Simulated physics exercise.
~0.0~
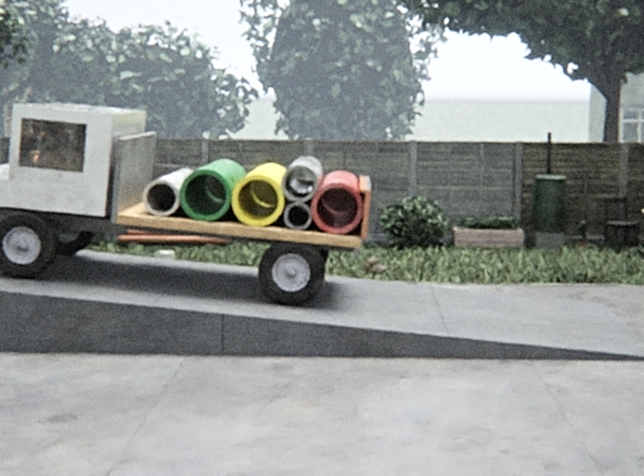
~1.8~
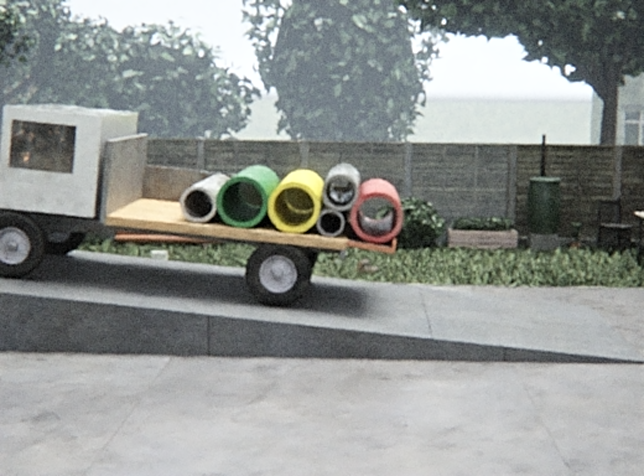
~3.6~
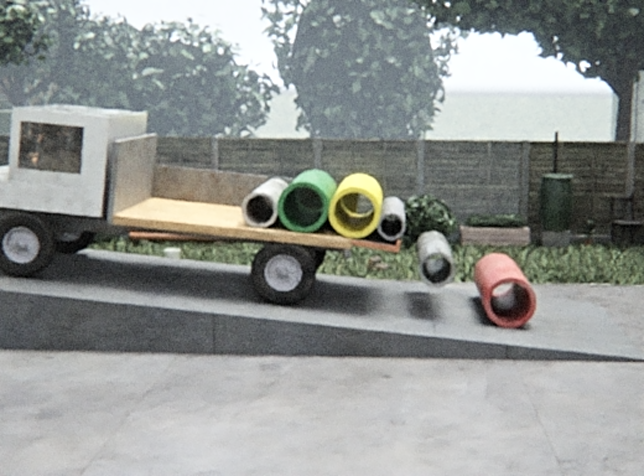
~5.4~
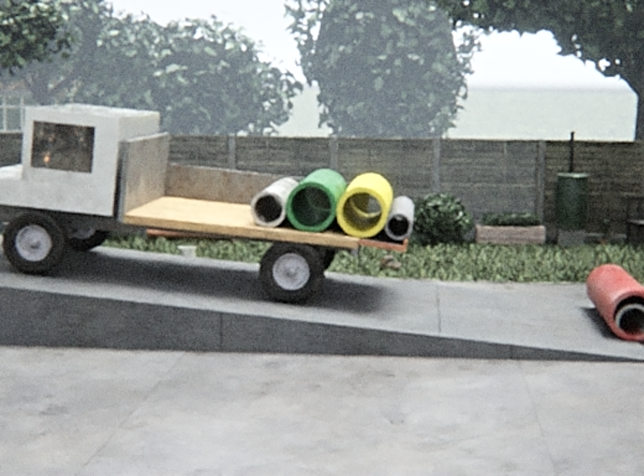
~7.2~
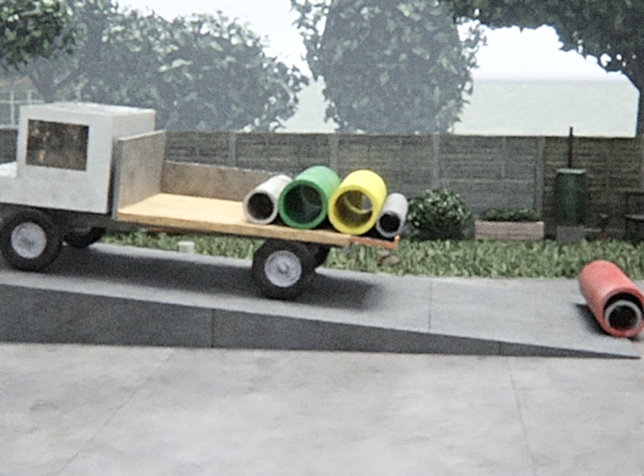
A white flatbed truck stands on a grey ramp sloping down to the right, seen from the side, with a fence, hedge and trees behind. On its wooden bed lie hollow pipes, end-on, with green and yellow ones in the middle, red at the right and grey ones among them. The tailgate drops open and the whole load rolls right. The red pipe and a small grey one tumble off the back onto the ramp. They come to rest near its foot, the grey tucked inside the red, while green, yellow and two grey pipes stay aboard.
